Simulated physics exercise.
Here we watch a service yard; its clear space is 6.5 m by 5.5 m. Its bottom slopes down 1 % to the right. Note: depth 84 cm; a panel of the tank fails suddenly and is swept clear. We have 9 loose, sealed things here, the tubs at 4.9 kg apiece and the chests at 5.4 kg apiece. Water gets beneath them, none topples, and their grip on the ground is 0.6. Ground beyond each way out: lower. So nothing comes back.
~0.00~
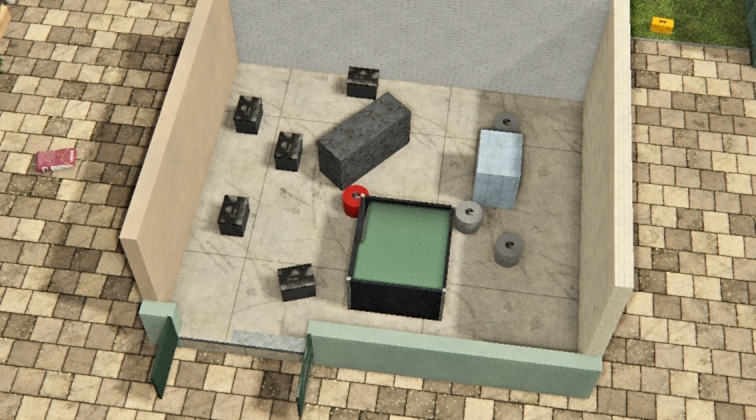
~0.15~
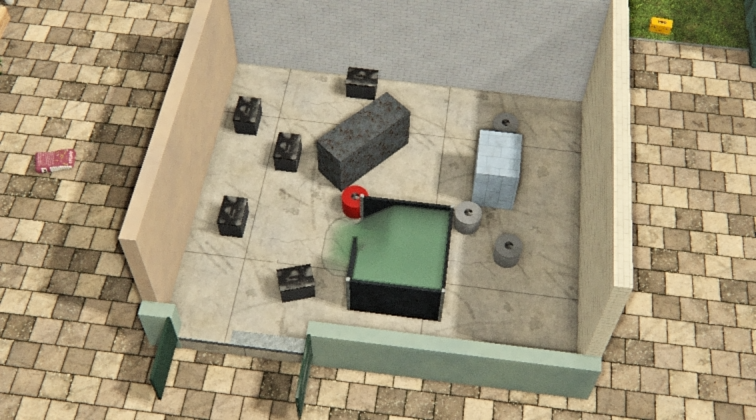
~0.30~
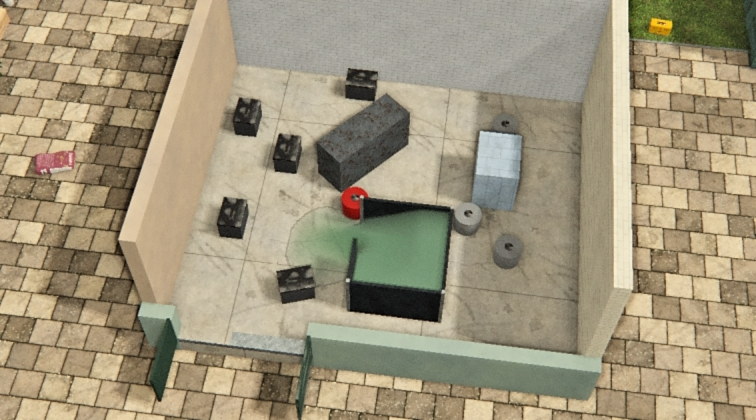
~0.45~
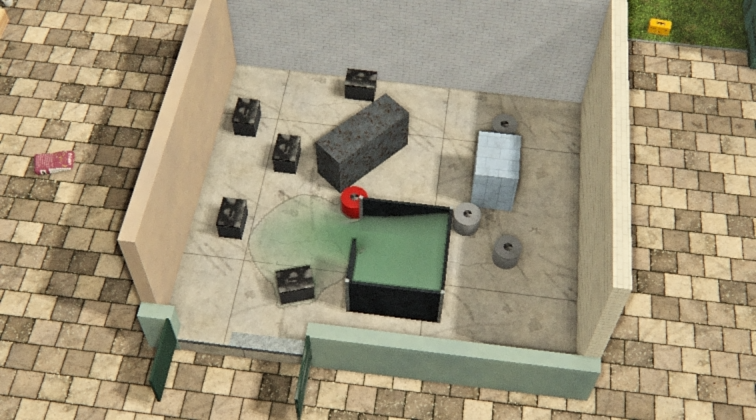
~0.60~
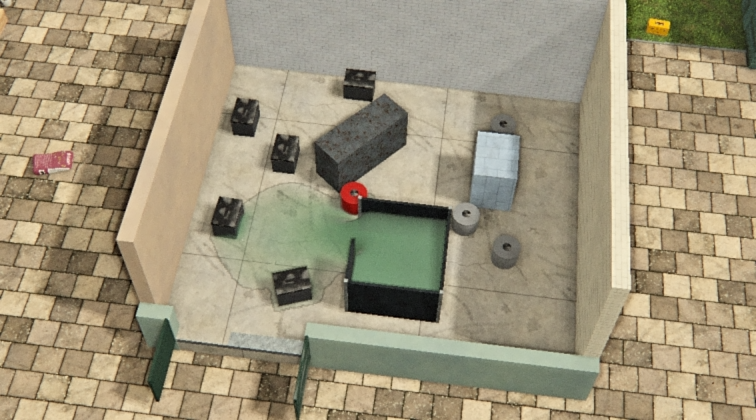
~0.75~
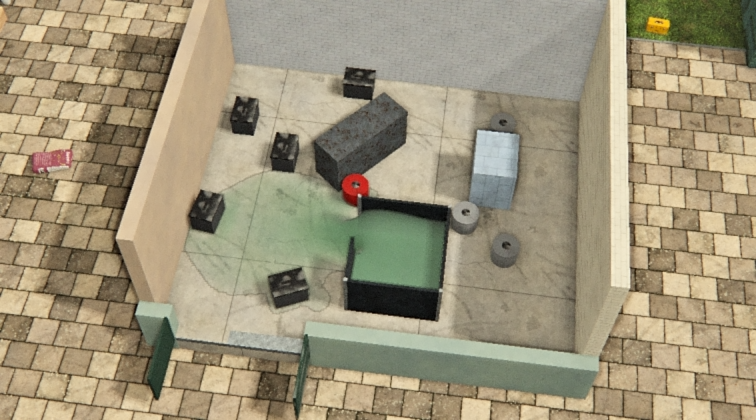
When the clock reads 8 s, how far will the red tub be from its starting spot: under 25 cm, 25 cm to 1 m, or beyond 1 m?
Result: Moderate travel.
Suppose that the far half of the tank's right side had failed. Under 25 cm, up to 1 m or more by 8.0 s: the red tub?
My answer is that the red tub remains put.
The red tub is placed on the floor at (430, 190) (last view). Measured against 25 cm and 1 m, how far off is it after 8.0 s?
Outcome: It sits still.
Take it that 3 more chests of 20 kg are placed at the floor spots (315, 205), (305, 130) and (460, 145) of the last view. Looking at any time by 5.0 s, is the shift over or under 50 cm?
Beyond it, within it, within it.
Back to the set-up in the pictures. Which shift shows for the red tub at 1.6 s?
I'd put it at around 50 cm.
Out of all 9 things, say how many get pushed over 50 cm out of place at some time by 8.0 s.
Answer: 6.
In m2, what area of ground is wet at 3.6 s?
Somewhere around 18 m2, roughly.
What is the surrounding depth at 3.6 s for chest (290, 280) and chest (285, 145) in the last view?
Depth approx. 2 cm / 4 cm.
After 1.6 s the red tub is near (366, 177), 0.5 m from its start, aground; 0 of 9 are out; 1 afloat.
After 3.6 s the red tub is near (366, 177), 0.5 m from its start, aground; 0 of 9 are out; 3 afloat.
After 5.6 s the red tub is near (366, 177), 0.5 m from its start, aground; 0 of 9 are out; 3 afloat.
After 8.0 s the red tub is near (366, 177), 0.5 m from its start, aground; 0 of 9 are out; 4 afloat.
